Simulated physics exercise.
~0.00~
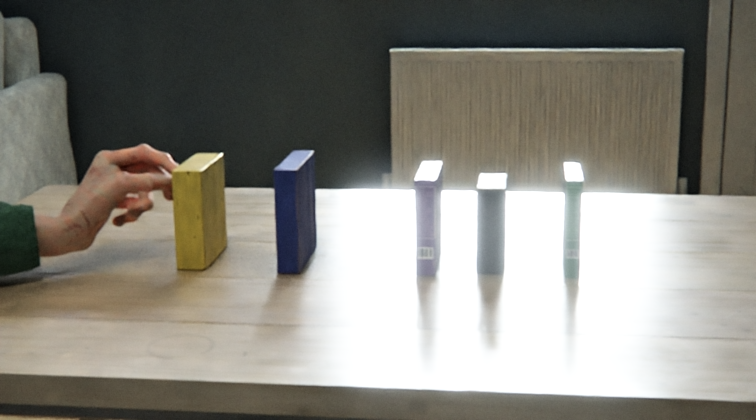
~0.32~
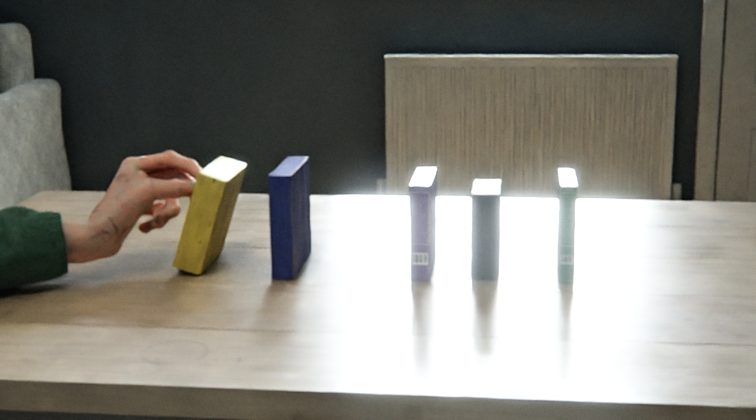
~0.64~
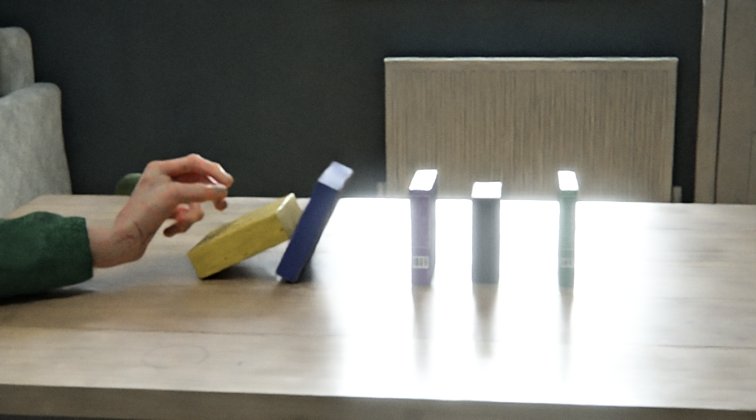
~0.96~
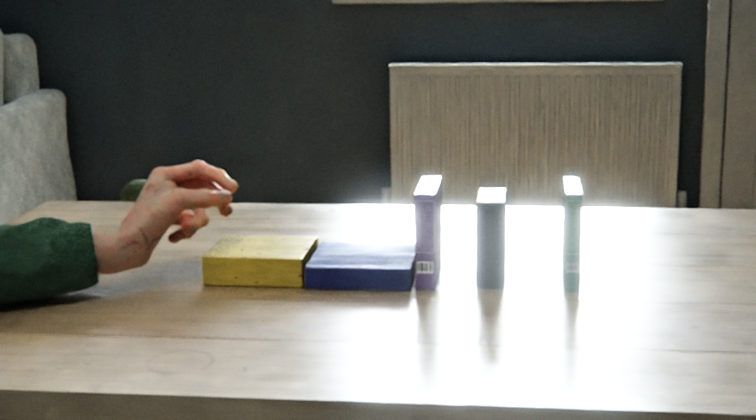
On a wooden table, a hand tipping a yellow block into a blue one, both falling flat while three others stay standing.
